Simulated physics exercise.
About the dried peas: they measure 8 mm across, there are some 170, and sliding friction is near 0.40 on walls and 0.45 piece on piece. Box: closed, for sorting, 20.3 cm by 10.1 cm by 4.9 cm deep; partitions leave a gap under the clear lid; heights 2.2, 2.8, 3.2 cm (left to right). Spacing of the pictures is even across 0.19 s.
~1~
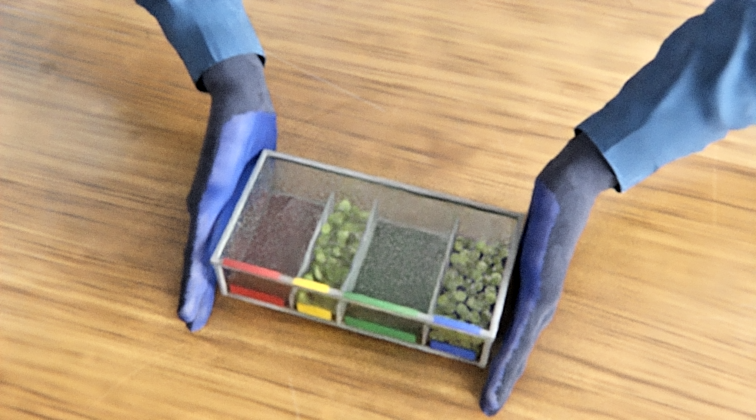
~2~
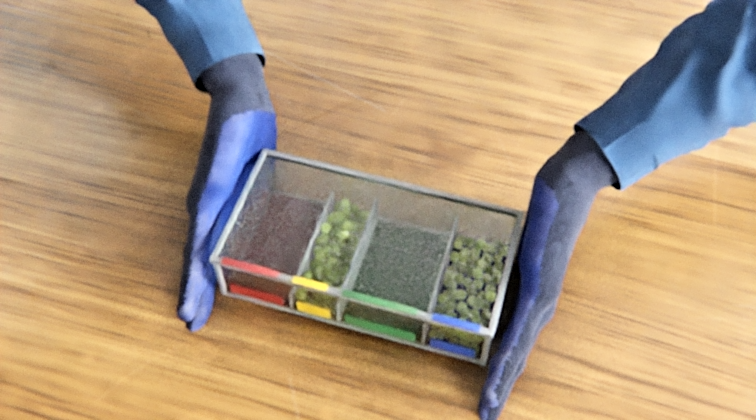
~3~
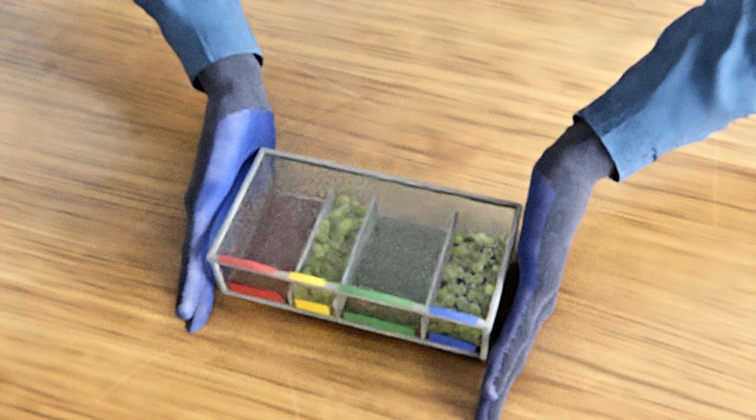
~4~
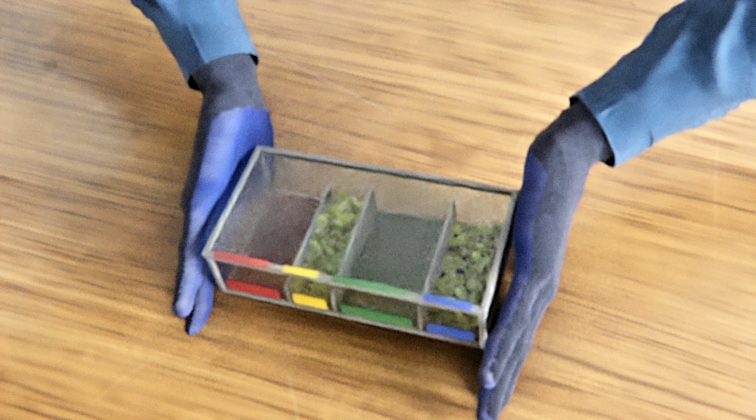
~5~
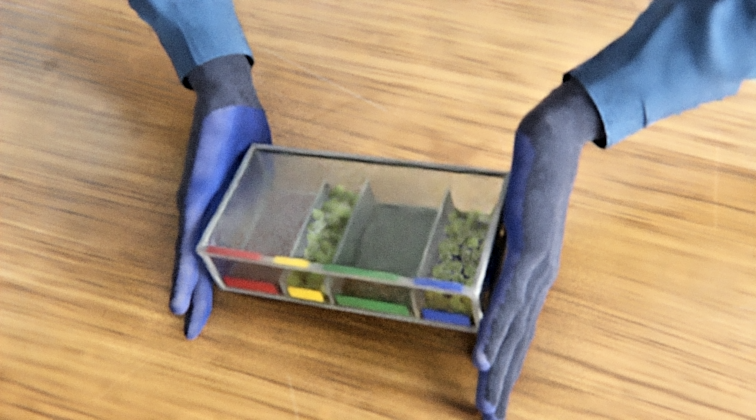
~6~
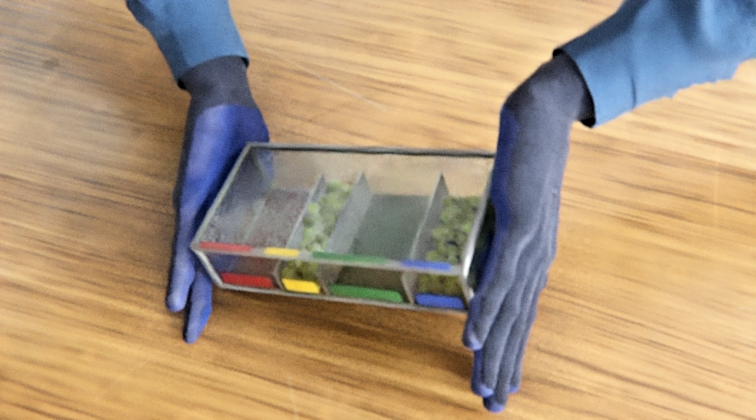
Gloved hands slowly tilting a clear-lidded, four-section box on a wooden surface, its green pieces staying in the yellow and blue sections.
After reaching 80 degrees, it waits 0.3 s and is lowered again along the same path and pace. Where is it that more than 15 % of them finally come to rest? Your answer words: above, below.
Red - above; blue - above; green - below; yellow - above.
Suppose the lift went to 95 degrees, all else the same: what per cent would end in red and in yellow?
Shares: Red 85 and yellow 5, per cent.
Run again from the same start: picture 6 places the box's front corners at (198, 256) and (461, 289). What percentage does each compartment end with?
Red 25, blue 30, green 10, yellow 35.
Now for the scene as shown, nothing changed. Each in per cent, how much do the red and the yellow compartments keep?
Red at 35 and yellow at 35, in per cent.
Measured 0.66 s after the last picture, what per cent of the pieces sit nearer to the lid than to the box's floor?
Estimate: Near 30 per cent.
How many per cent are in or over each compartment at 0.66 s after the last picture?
In per cent: Red 20, blue 35, green 10, yellow 40.
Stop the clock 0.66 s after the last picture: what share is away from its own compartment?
About 30 percent.
Then, 0.66 s after the last picture, tilt 80 degrees; red 20 %, blue 35 %, green 10 %, yellow 40 %.
Then, 1.10 s after the last picture, tilt 45 degrees; red 35 %, blue 30 %, green 5 %, yellow 35 %.
Then, 1.62 s after the last picture, tilt 0 degrees; red 35 %, blue 30 %, green 5 %, yellow 35 %.
In the end, red 35 %, blue 30 %, green 5 %, yellow 35 %.
